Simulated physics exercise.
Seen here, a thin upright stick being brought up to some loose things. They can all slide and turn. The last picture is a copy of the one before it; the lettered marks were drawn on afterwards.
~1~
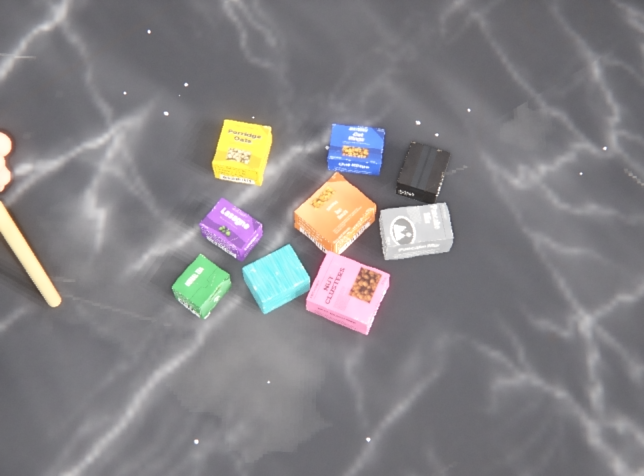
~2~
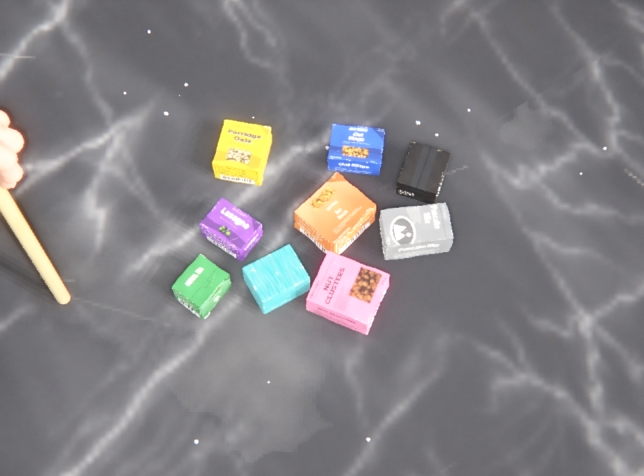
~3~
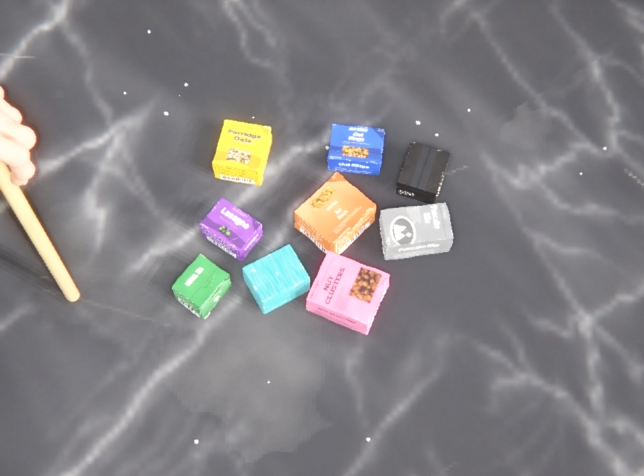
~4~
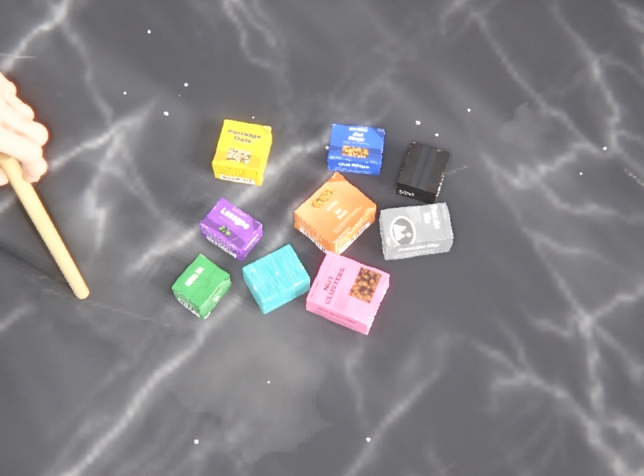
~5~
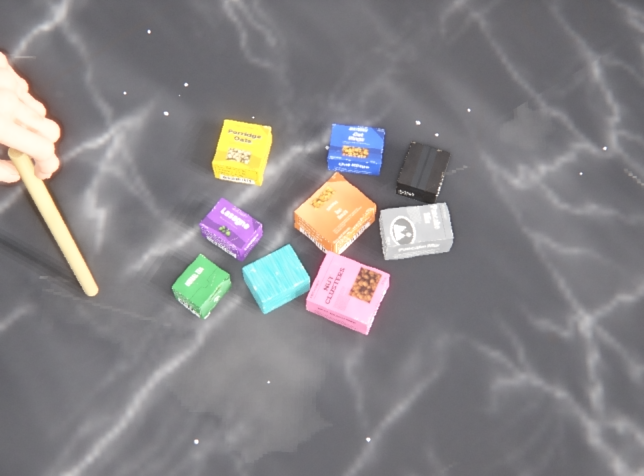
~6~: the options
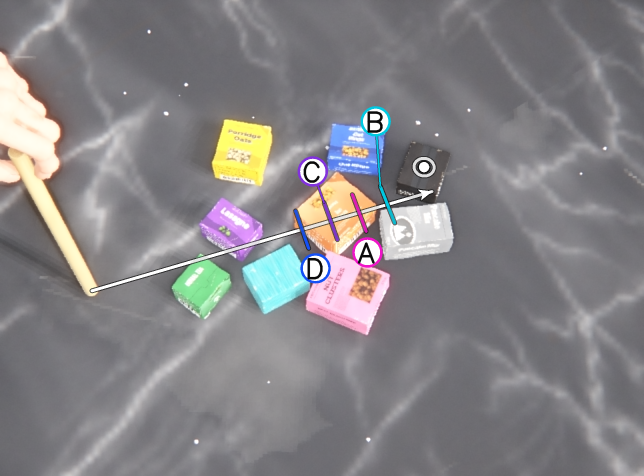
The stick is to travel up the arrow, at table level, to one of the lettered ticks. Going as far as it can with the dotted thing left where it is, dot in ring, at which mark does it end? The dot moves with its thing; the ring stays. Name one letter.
Up to mark C.
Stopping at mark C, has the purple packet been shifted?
By then, yes.
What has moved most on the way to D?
It is the purple packet.
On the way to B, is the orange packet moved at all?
By then, yes.
On the marked copy, A at (359, 213); B at (387, 205); C at (331, 221); D at (302, 230); the arrow from (92, 291) to (432, 191); the white dot at (424, 167).
Following C. Soon after the start, foot of the stick (179, 266).
Later, foot of the stick (265, 241); purple packet (247, 215).
In the end, foot of the stick (331, 222); orange packet (366, 200); purple packet (248, 214); the dot is still in its ring.
As for the rest, A shifts the dotted thing to (443, 164); B shifts the dotted thing to (461, 154); D keeps the dot in but is short.
